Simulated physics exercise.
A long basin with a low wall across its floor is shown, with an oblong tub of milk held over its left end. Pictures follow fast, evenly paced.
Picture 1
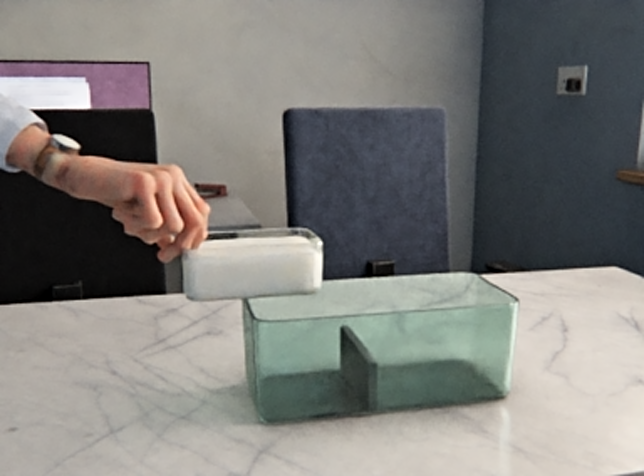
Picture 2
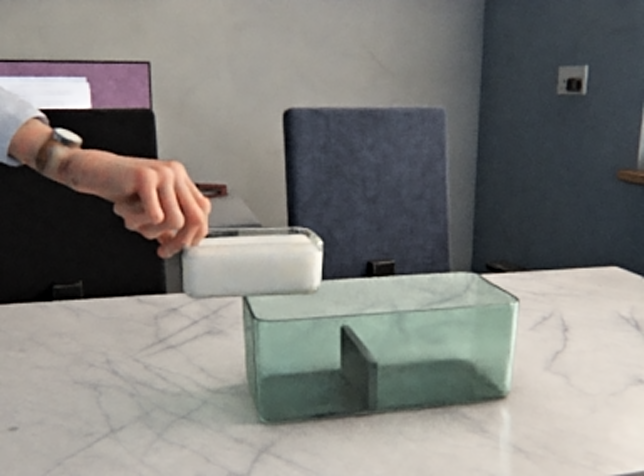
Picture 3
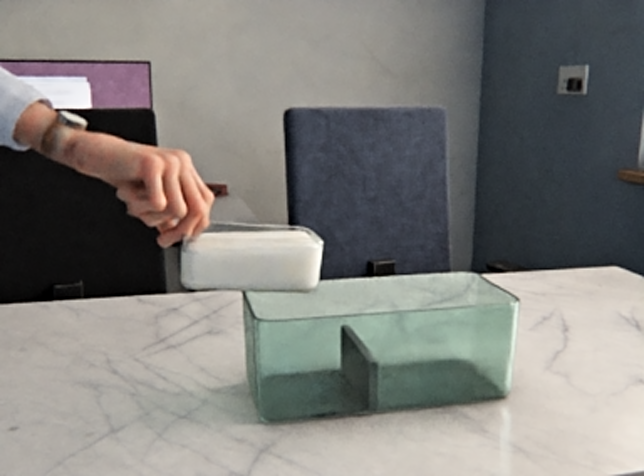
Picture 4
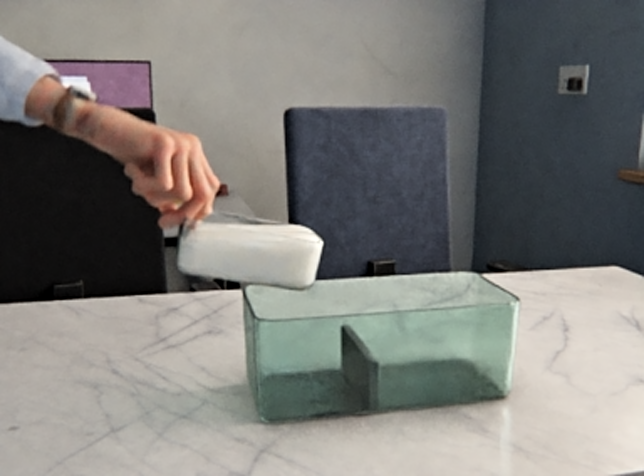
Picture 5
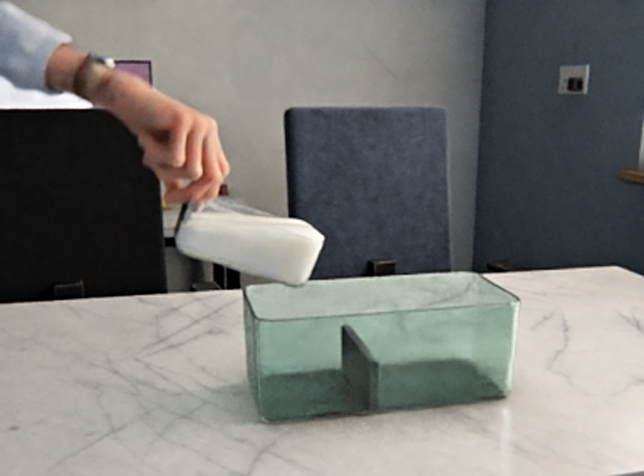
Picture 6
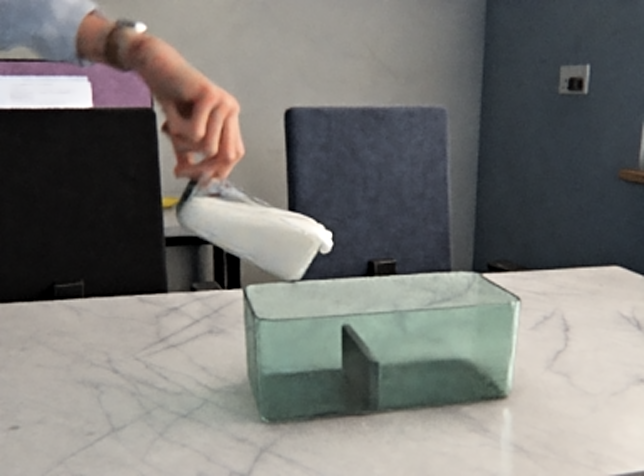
At first, a hand holds an oblong tub of milk nearly level above the left end of a long, greenish clear basin with a low wall across its floor. The hand rises and steadily tilts the tub down to the right, until white milk bulges over its right rim.
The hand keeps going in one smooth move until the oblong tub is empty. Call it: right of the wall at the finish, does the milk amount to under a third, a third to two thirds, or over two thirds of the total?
Over two thirds of the total.
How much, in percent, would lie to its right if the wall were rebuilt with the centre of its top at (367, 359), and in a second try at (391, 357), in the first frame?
Try 1: Some 75 %; try 2: 60 %.
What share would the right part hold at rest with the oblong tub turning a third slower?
Roughly 85 percent.
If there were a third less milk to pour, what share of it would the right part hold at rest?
Near 85 in a hundred.
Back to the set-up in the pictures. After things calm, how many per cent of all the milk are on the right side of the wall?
Near 85 in a hundred.
A moment on, the oblong tub is tipped on its side and 22 per cent is still to pour, 3 is left of the wall and 24 right of it.
Next, the oblong tub is tipped on its side and 2 per cent is still to pour, 4 is left of the wall and 88 right of it.
Then the oblong tub is tipped on its side and 0 per cent is still to pour, 11 is left of the wall and 83 right of it.
Later the oblong tub is tipped on its side and 0 per cent is still to pour, 13 is left of the wall and 84 right of it.
At rest 13 per cent lies left of the wall, 84 right of it and 3 outside.
